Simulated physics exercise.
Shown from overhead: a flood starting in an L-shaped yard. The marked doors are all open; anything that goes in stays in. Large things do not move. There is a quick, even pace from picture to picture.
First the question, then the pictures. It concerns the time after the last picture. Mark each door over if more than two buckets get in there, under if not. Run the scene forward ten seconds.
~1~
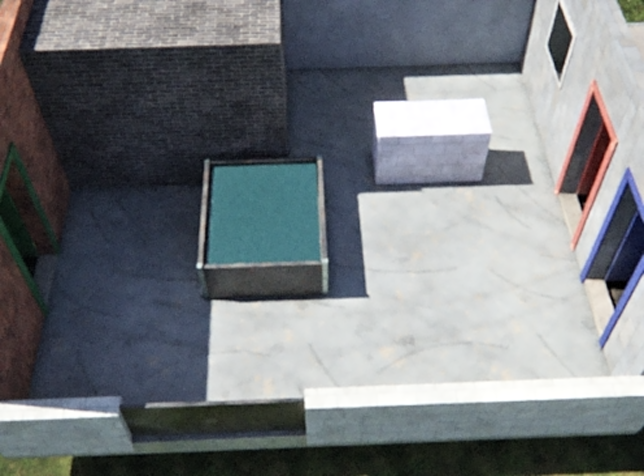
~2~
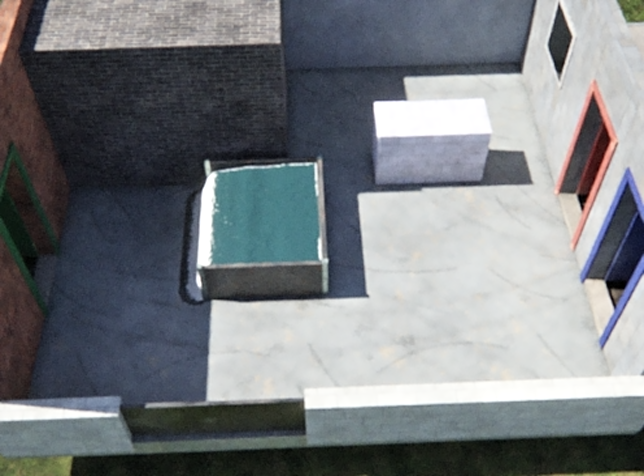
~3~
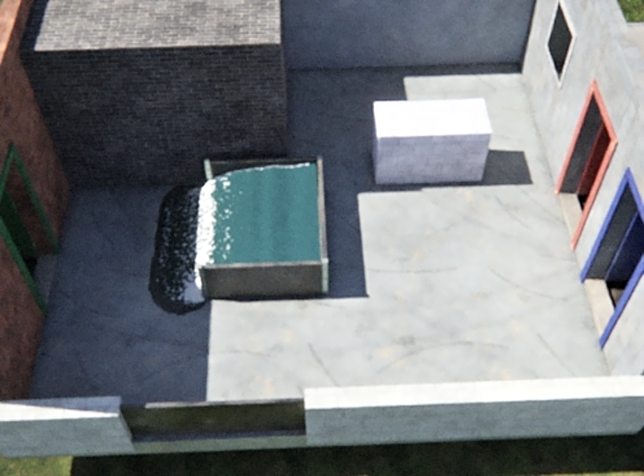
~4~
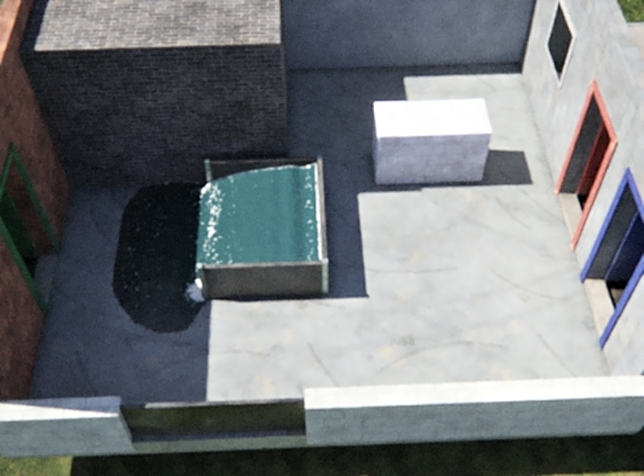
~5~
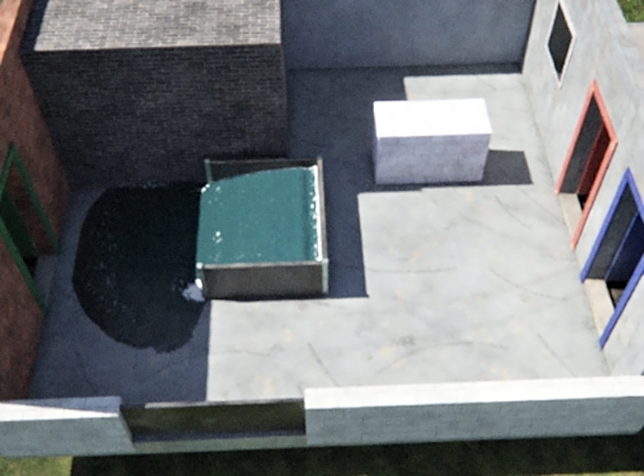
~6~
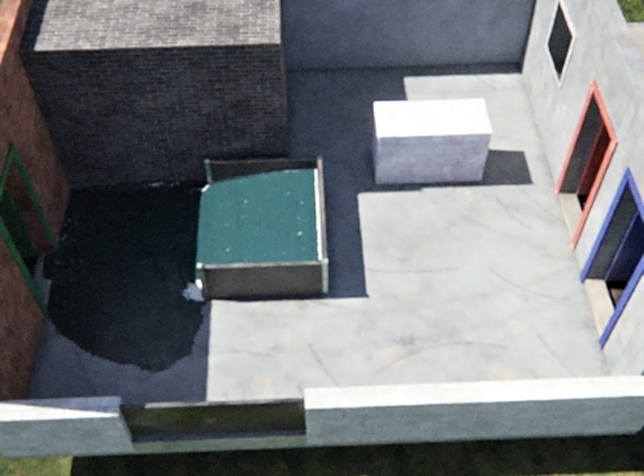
Blue door: Under, green door: Over, red door: Under.
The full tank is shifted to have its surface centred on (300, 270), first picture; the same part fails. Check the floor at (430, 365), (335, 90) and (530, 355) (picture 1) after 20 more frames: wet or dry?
I'd call them still dry, still dry and still dry, in the order asked.
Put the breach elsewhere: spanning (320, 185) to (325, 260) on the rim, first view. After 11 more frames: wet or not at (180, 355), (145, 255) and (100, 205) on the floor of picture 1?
First unwetted, second unwetted, third unwetted.
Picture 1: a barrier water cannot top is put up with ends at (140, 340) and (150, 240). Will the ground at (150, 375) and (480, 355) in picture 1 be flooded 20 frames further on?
Inundated; inundated.
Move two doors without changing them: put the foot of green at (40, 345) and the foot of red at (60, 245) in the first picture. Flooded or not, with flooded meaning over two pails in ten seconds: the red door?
Note: Red door breaks the limit.
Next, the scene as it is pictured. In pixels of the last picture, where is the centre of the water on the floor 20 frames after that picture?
The centre of mass sits at about (149, 289).
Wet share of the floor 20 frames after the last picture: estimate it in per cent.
My best guess is some 30 %.
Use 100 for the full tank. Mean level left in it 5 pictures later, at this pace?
I'd put it at some 42 per cent.
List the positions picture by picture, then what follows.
In the first frame, the water tank at (263, 213) is whole and still.
In the second frame, water pours out at (210, 232) and has run to (200, 301).
In the third frame, the front is at (192, 186), out from the gap at (210, 234).
In the fourth frame, water pours out at (211, 236) and has run to (145, 319).
In the fifth frame, water pours out at (211, 236) and has run to (85, 298).
In the sixth frame, the front is at (49, 303), out from the gap at (211, 237).
A moment on, water covers 20 % of the floor; the blue door not reached, the green door far over two buckets in, the red door not reached.
Next, water covers 20 % of the floor; the blue door not reached, the green door far over two buckets in, the red door not reached.
Then, water covers 30 % of the floor; the blue door not reached, the green door far over two buckets in, the red door not reached.
Later, water covers 60 % of the floor; the blue door wet at the sill, nothing in, the green door far over two buckets in, the red door not reached.
In the end, water covers 75 % of the floor; the blue door wet at the sill, nothing in, the green door far over two buckets in, the red door wet at the sill, nothing in.
